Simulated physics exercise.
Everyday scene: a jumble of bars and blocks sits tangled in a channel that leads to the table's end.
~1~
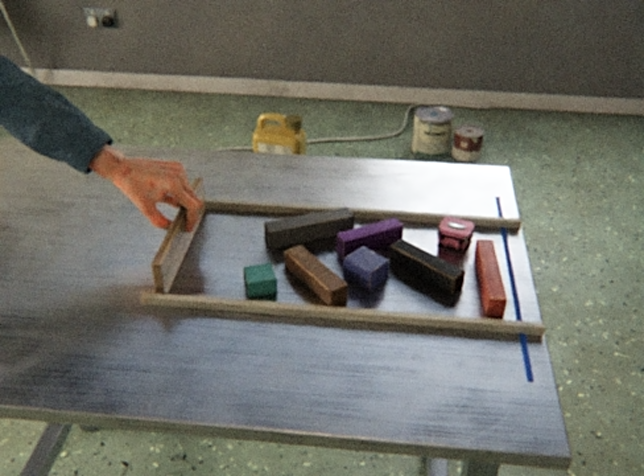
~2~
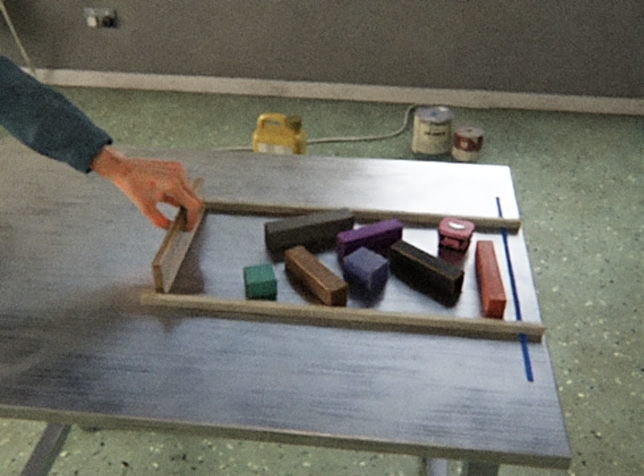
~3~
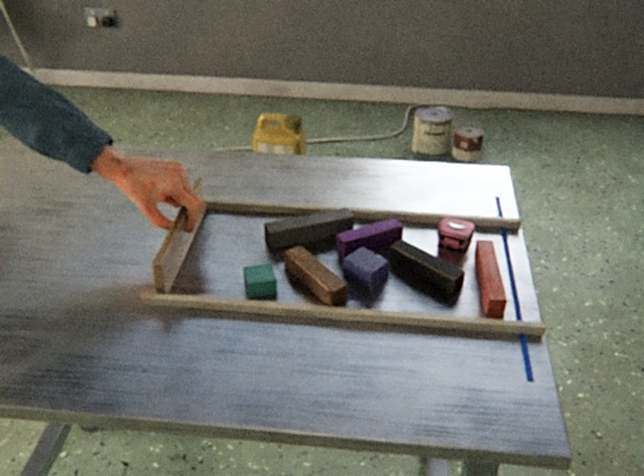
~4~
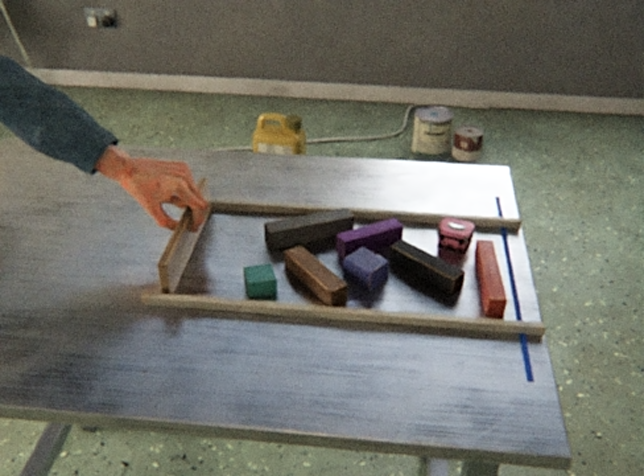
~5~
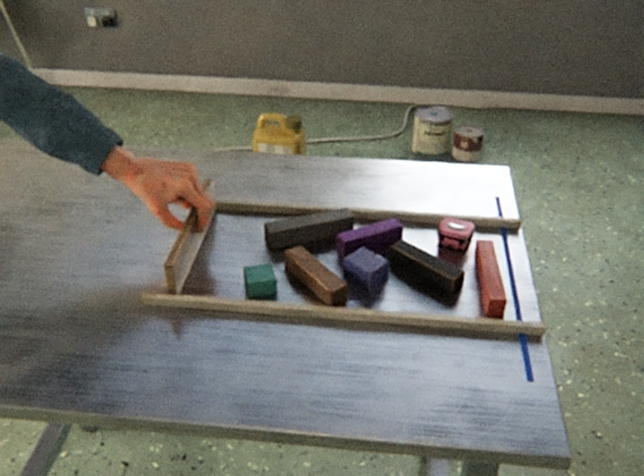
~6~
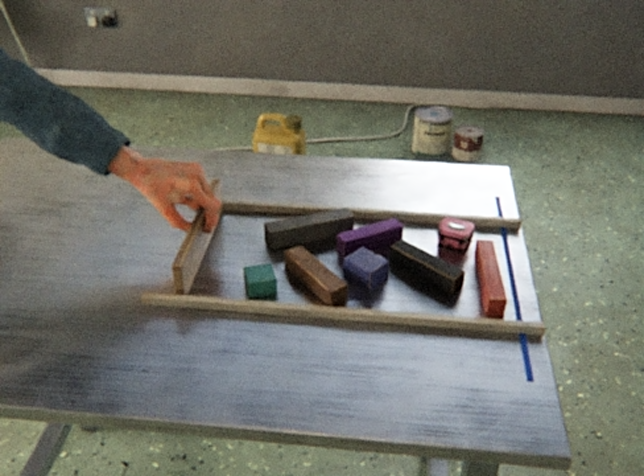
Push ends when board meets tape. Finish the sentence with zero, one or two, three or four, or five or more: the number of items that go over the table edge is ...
The number of items that go over the table edge is five or more.
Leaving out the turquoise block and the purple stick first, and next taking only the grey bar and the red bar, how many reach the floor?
That gives 5 for the first pair taken away and 4 for the second.
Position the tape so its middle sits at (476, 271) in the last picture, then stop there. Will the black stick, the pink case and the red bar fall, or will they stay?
OK, so the black stick comes off, the pink case comes off, and the red bar? It comes off.
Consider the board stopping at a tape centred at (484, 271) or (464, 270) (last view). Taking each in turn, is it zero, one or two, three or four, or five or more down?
Falls: Three to four, then either three or four.
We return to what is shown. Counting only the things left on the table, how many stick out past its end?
Number: 1.
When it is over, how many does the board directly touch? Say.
1 touch it.
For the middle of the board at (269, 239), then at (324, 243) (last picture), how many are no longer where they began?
One spot: 2. Other spot: 5.
Early on, none off yet; red bar at rest near (490, 276); pink case at rest near (456, 235); black stick at rest near (426, 266).
Finally, the number that fall off is five or more; lost, grey bar, brown bar, blue block, purple stick, black stick, pink case and red bar.
